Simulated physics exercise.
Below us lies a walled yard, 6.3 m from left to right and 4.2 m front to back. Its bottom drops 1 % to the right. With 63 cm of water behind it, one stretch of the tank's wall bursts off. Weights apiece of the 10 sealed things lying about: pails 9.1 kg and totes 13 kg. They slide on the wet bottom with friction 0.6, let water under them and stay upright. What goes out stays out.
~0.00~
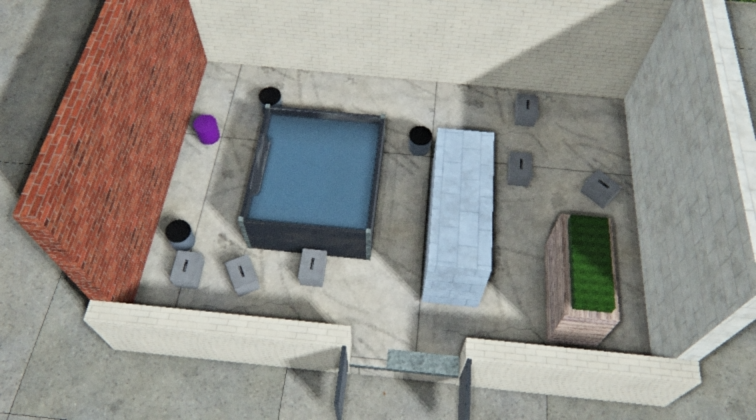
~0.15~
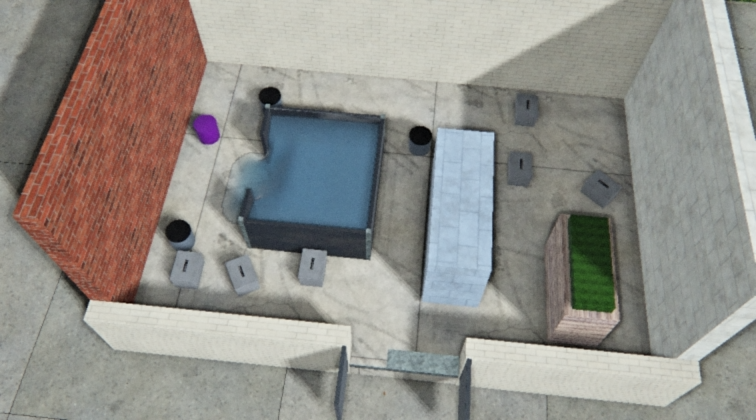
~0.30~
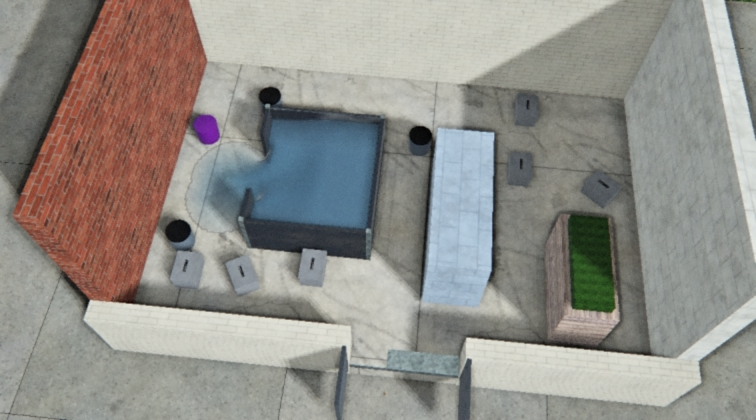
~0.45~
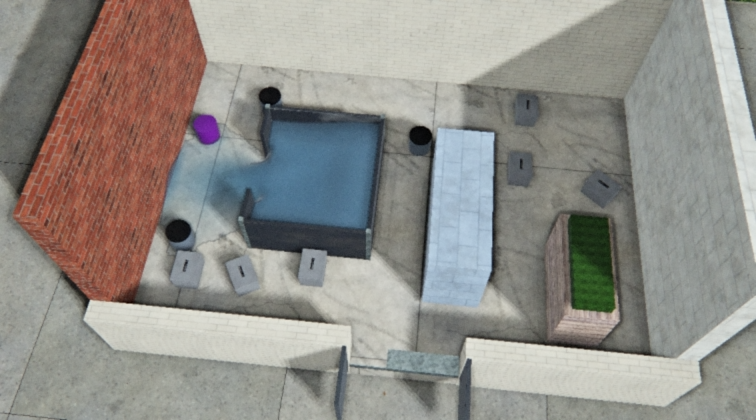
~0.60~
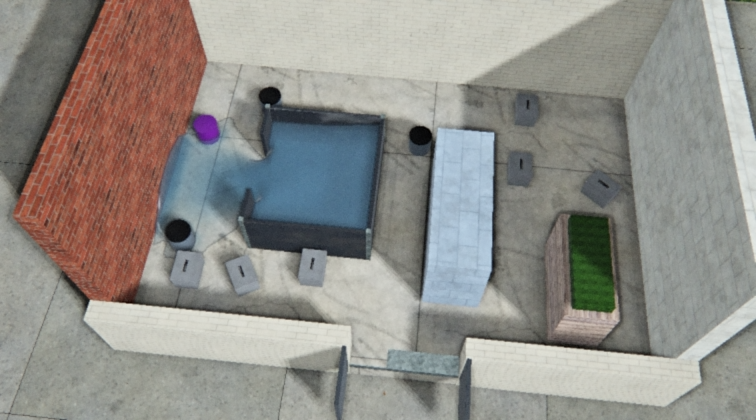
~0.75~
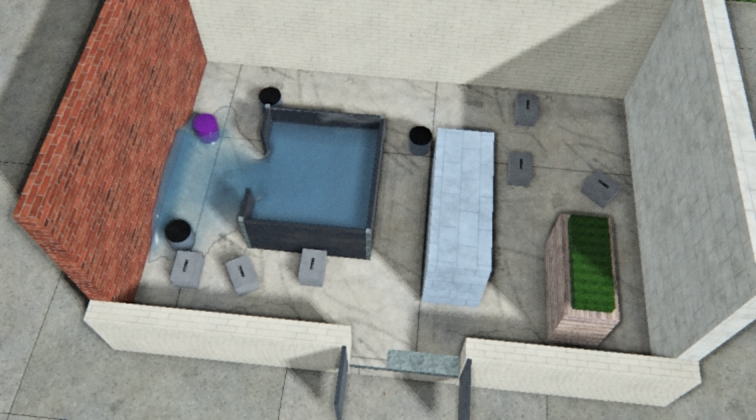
A dark-walled tank of blue water stands left of centre in a paved, walled yard seen from high above by a still camera. Around it are a purple pail, three black-topped pails and grey totes, with a pale block and a grass-topped brick planter to the right. The tank's left side bursts open and water spreads across the paving to the red brick wall, while the containers barely move.
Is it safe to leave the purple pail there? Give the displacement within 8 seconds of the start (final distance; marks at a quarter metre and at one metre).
Purple pail gets carried off.
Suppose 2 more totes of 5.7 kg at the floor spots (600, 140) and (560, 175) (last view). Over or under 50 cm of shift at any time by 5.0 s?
In that order: Less, short of it.
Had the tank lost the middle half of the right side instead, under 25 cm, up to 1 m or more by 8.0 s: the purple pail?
In that case the purple pail stays put.
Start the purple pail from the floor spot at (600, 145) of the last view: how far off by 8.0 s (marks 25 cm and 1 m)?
It holds its place.
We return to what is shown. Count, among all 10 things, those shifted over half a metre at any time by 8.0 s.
5 of them.
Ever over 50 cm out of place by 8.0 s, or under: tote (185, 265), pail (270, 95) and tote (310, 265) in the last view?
In that order: More, under, more.
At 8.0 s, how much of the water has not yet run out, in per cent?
Some 90 per cent remains.
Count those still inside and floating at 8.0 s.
At that moment 0.
After 1.6 s the purple pail is near (247, 64), 1.2 m from its start, aground; 0 of 10 are out; 0 afloat.
After 3.6 s the purple pail is near (374, 111), 2.4 m from its start, aground; 0 of 10 are out; 1 afloat.
After 5.6 s the purple pail is near (405, 118), 2.8 m from its start, aground; 0 of 10 are out; 0 afloat.
After 8.0 s the purple pail is near (409, 117), 2.8 m from its start, aground; 0 of 10 are out; 0 afloat.
